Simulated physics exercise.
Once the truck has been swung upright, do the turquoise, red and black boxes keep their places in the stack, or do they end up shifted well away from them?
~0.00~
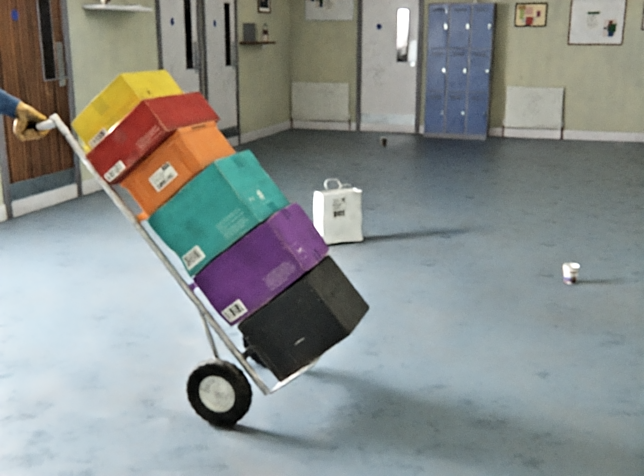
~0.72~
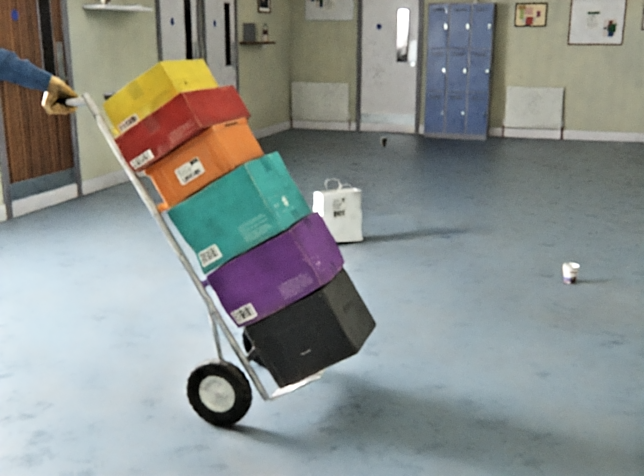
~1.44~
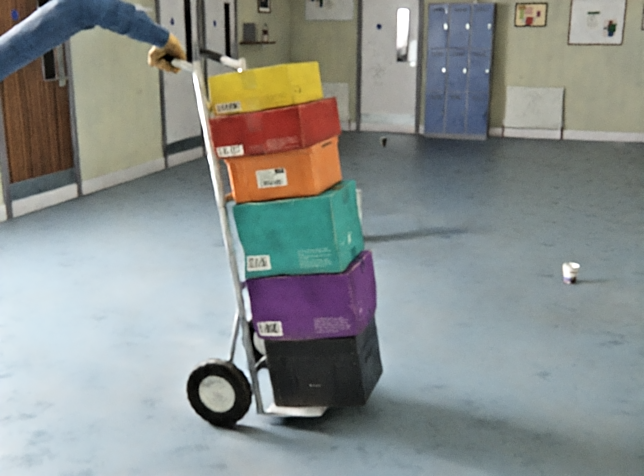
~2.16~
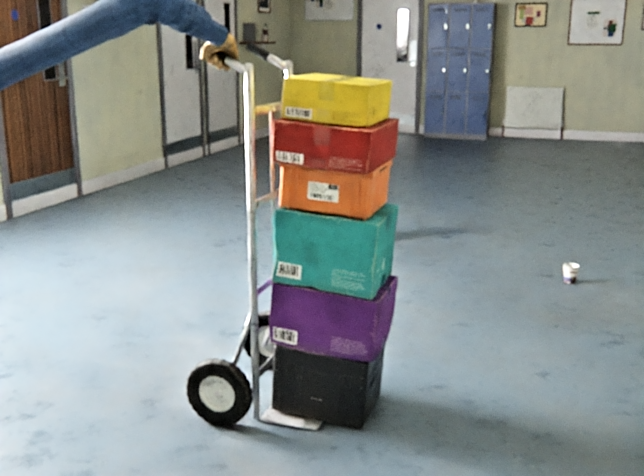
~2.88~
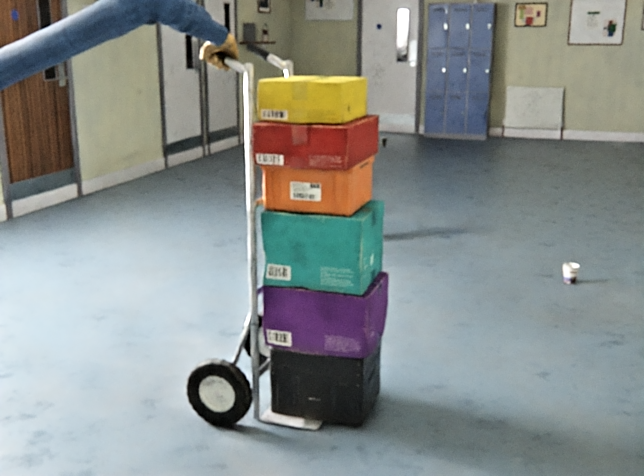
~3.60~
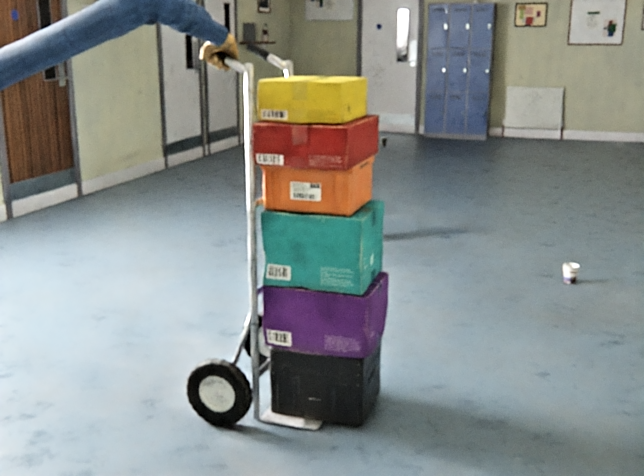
All three keep their places. The stack rocks a little as the truck comes upright, but the turquoise, red and black boxes finish where they belong in the pile.
